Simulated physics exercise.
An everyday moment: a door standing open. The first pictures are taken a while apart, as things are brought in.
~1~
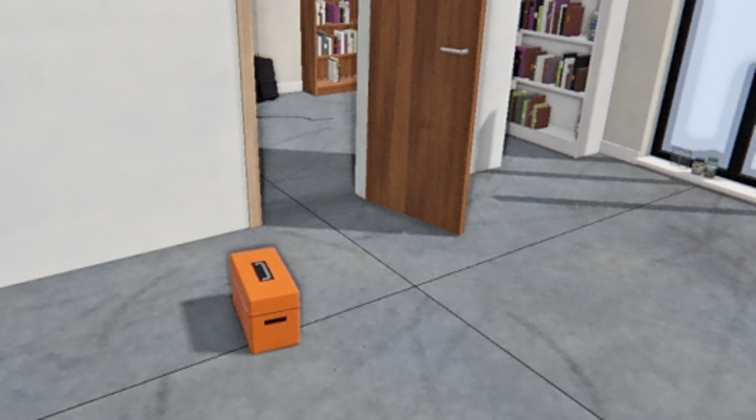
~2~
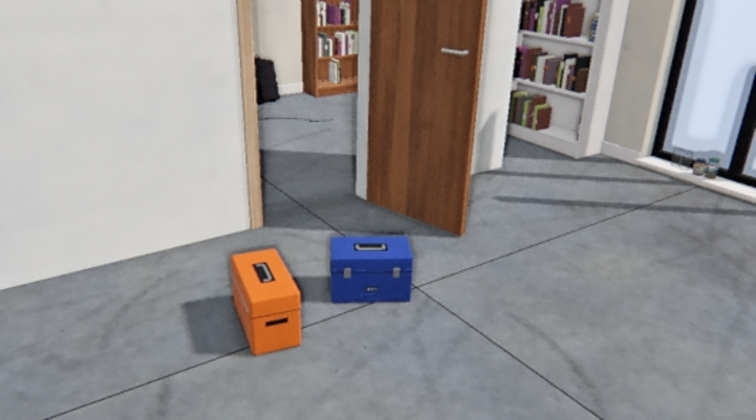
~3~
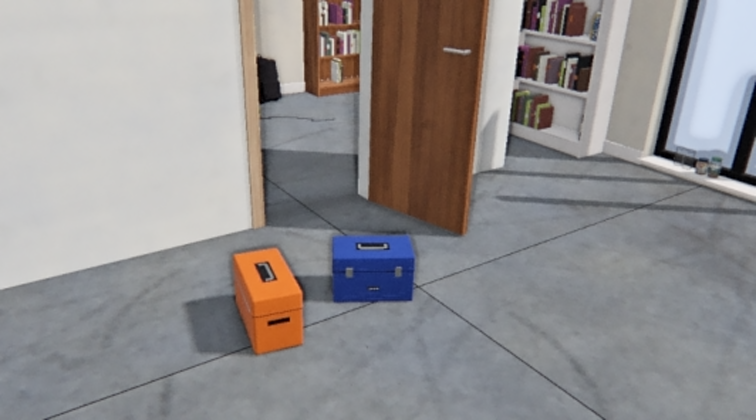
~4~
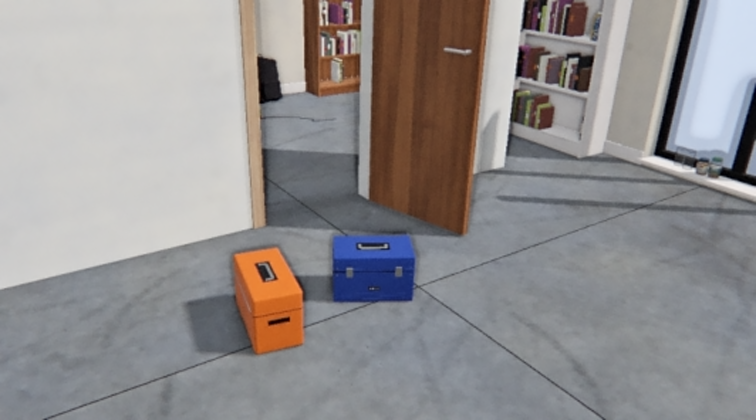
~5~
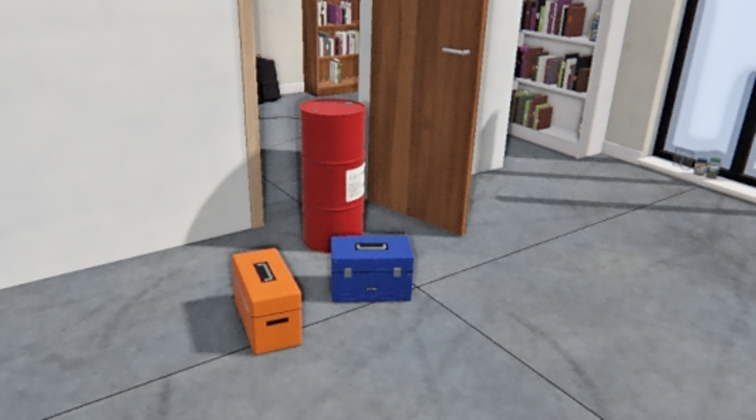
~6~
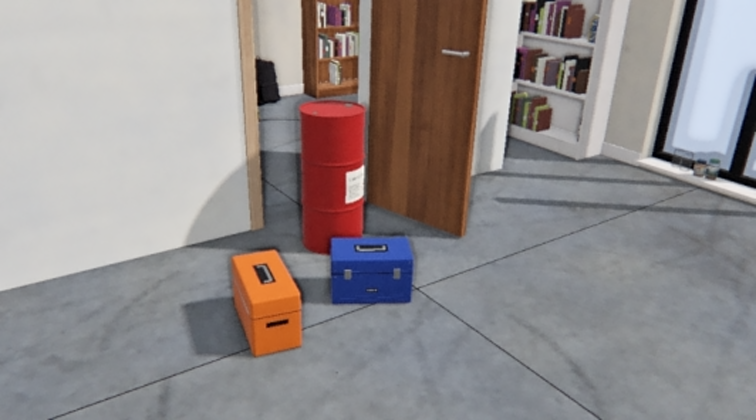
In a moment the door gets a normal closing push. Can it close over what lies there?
Here the door is blocked.
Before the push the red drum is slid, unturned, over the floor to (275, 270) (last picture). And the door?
Then it closes.
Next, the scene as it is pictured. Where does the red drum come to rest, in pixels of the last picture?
Around (323, 177).
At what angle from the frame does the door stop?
About 50°.
Then, 0.60 s after the last picture, door at 83°.
Then, 0.90 s after the last picture, door at 60°.
At rest, door at 50°; all 3 in place. Seen from the same camera at the end, red drum near (323, 177).
